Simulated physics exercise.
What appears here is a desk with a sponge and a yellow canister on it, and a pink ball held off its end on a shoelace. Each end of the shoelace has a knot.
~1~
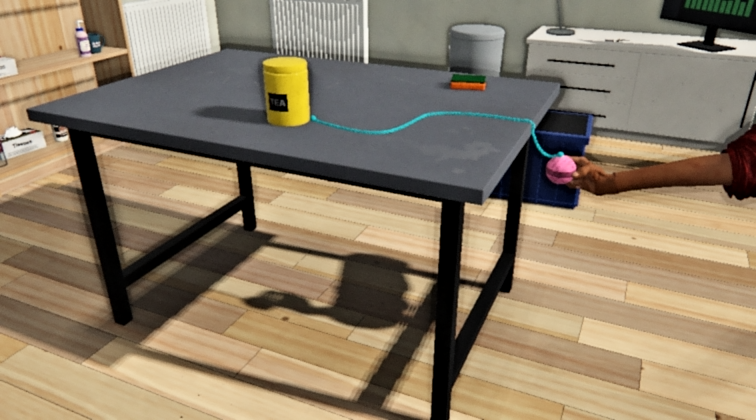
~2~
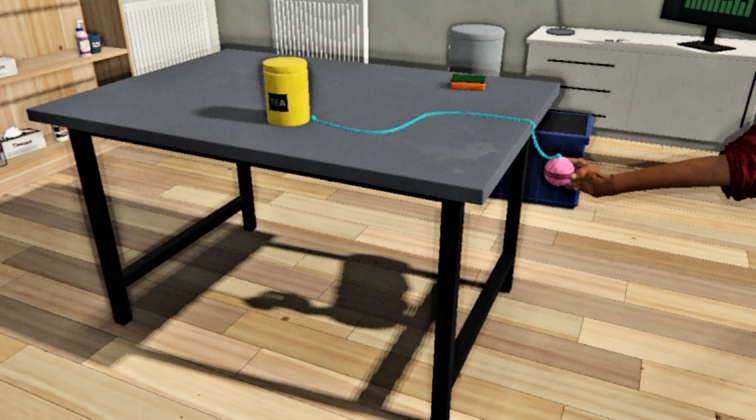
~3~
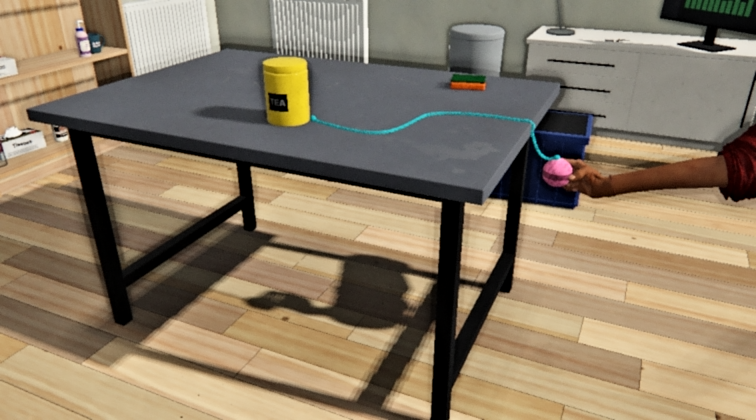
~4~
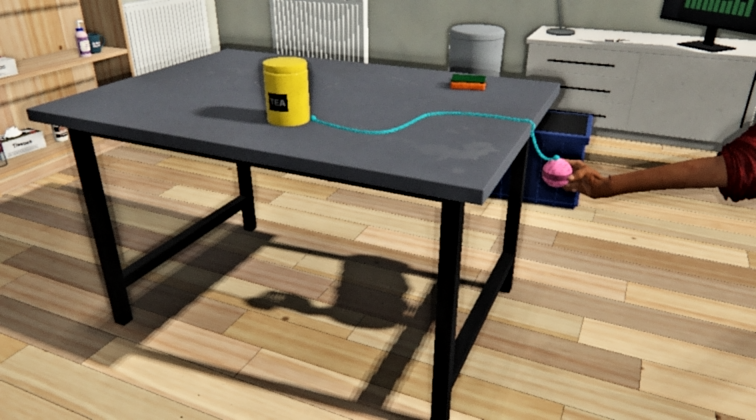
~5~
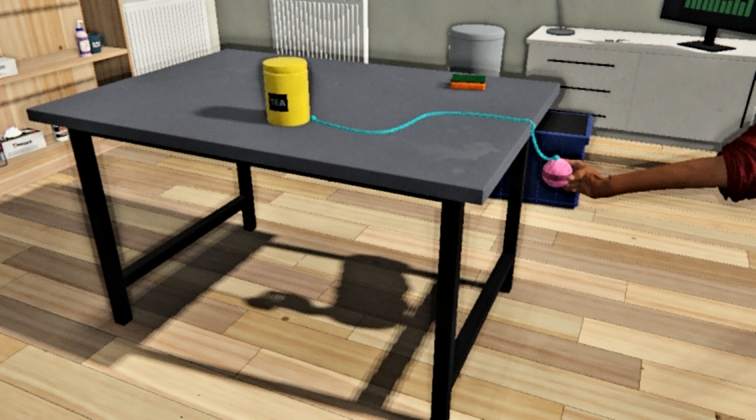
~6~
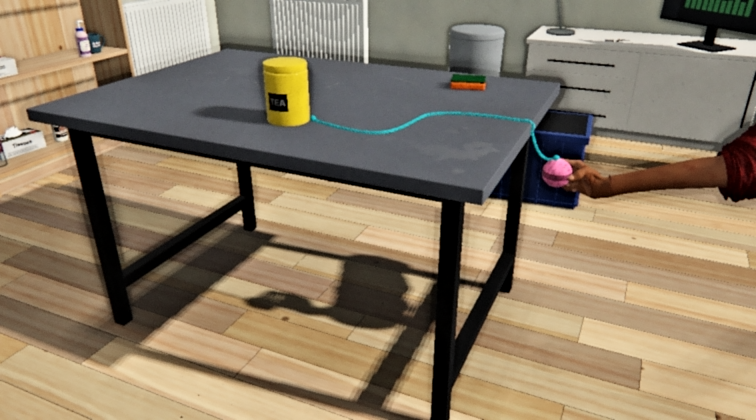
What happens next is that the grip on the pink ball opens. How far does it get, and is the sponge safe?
In order: The pink ball never lands, the sponge holds its spot.
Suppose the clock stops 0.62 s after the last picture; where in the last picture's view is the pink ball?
Roughly at (465, 240).
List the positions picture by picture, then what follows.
Pink ball (561, 170); yellow canister (285, 62); sponge (469, 78), in the first picture.
Pink ball (559, 171), in the second picture.
Pink ball (557, 173), in the third picture.
Pink ball (557, 173); shoelace through (374, 133) (429, 115), in the fourth picture.
Pink ball (557, 173); shoelace through (374, 133) (429, 115), in the fifth picture.
Pink ball (557, 173); yellow canister (285, 62); sponge (469, 78); shoelace tied to the canister, with little slack, in the sixth picture.
Then, 0.62 s after the last picture, ball below the edge near (465, 240); canister unmoved; sponge unmoved.
Then, 1.50 s after the last picture, ball below the edge near (479, 248); canister unmoved; sponge unmoved.
At rest, ball below the edge near (466, 251); canister unmoved; sponge unmoved. The pink ball swings from the edge and the sponge stays on top.
